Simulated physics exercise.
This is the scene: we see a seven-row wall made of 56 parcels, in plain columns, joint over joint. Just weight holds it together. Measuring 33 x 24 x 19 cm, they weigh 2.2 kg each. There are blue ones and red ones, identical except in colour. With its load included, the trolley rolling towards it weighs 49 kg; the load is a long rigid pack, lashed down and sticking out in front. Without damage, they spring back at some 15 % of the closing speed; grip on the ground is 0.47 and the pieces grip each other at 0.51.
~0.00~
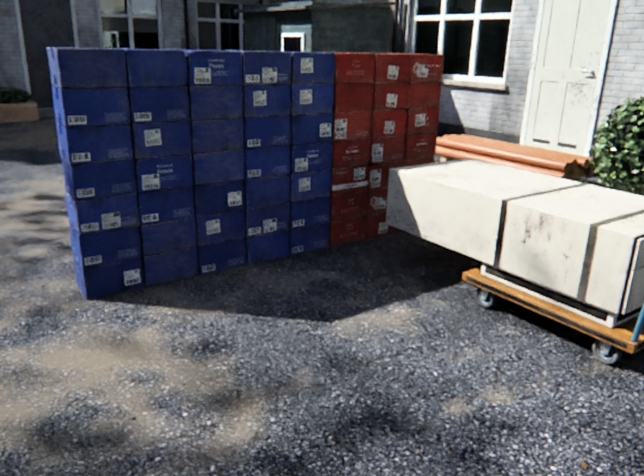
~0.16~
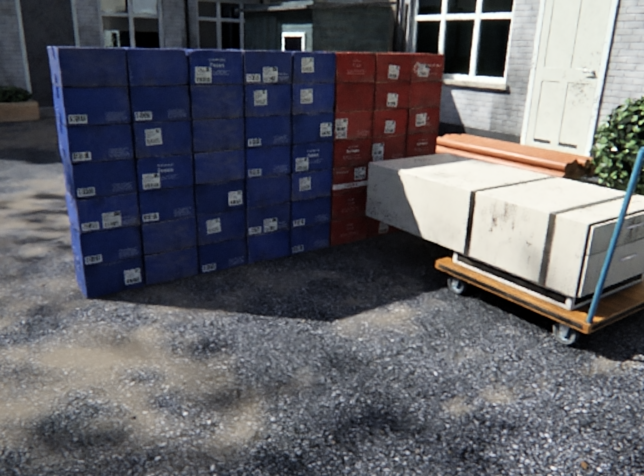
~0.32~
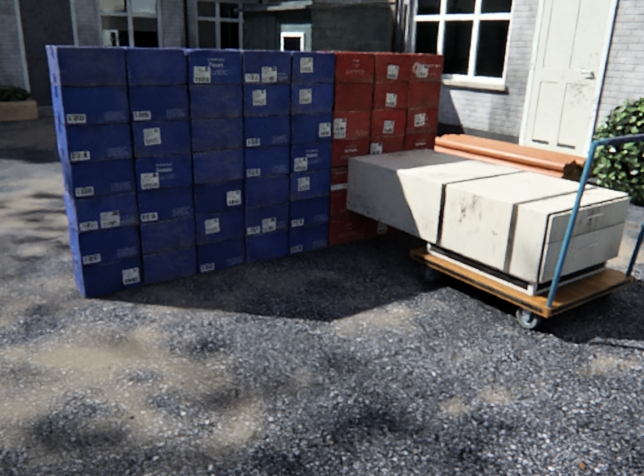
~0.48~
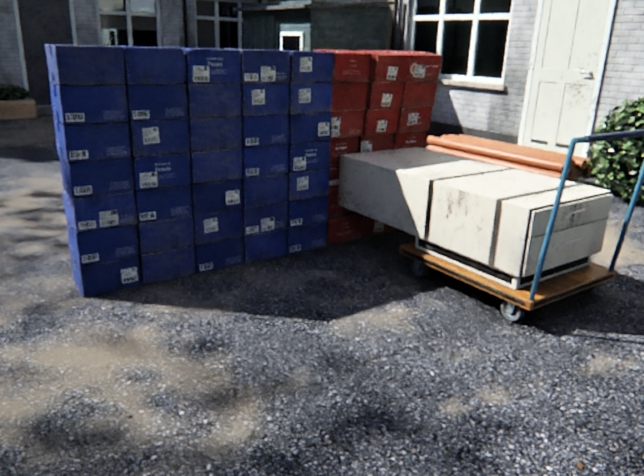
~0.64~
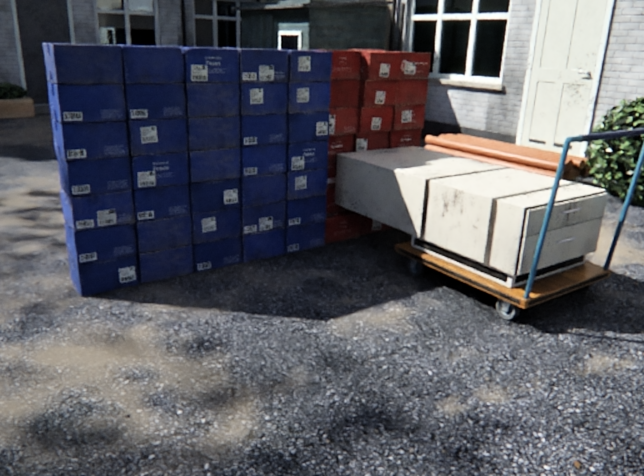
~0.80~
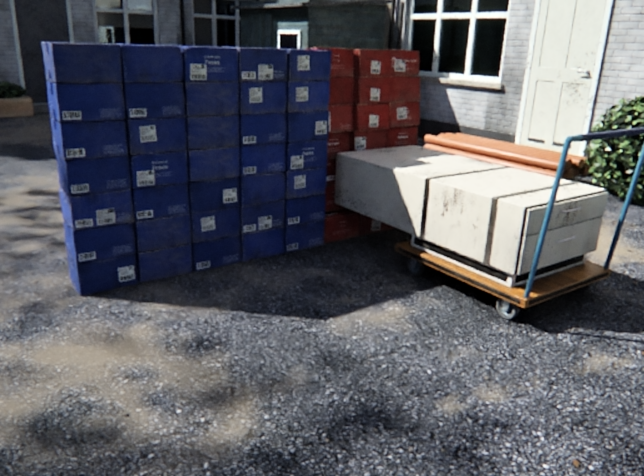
A long wall of stacked boxes, blue on the left and red on the right, stands on sunlit gravel before a grey brick building, seen from a fixed, slightly raised viewpoint. At right, an orange flatbed trolley with a blue handle carries a long, strapped whitish pack. The trolley rolls leftward, the pack's front end meets the red boxes and pushes them back slightly out of line, and it slows while the blue ones barely move.
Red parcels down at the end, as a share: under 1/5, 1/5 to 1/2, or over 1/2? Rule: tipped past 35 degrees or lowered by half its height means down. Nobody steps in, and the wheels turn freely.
Over 1/2.
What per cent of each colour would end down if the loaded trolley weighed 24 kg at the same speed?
For blue it's 0, for red it's 0 in a hundred.
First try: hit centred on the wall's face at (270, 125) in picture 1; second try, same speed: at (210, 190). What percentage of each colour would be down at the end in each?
Down by colour - blue: 60%, then 50%; red: 0%, then 0%.
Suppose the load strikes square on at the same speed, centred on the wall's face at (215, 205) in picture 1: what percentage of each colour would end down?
Result - blue: 50 %; red: 0 %.
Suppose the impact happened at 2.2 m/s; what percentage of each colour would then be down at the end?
Share down, in per cent: Blue 0, red 90.
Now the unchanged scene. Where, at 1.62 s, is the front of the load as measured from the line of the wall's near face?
Reading: Approx. 10 cm past the line.
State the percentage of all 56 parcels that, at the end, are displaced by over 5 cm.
30 percent.
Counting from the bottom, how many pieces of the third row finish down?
3 in total.
By 1.28 s, load 10 cm past the wall's line, stopped; 2 of the 21 red parcels down (2 of 56 in all colours); top red parcel tilted 25°, 7 cm lower.
By 1.62 s, load 10 cm past the wall's line, stopped; 18 of the 21 red parcels down (18 of 56 in all colours); top red parcel tilted 68°, 63 cm lower.
When it is over (2.4 s), load 10 cm past the wall's line, stopped; 18 of the 21 red parcels down (18 of 56 in all colours); top red parcel on its side; top blue parcel unmoved. That is 86 per cent. In pixels of the last frame, middles, top red parcel near (234, 180), top blue parcel near (255, 64).
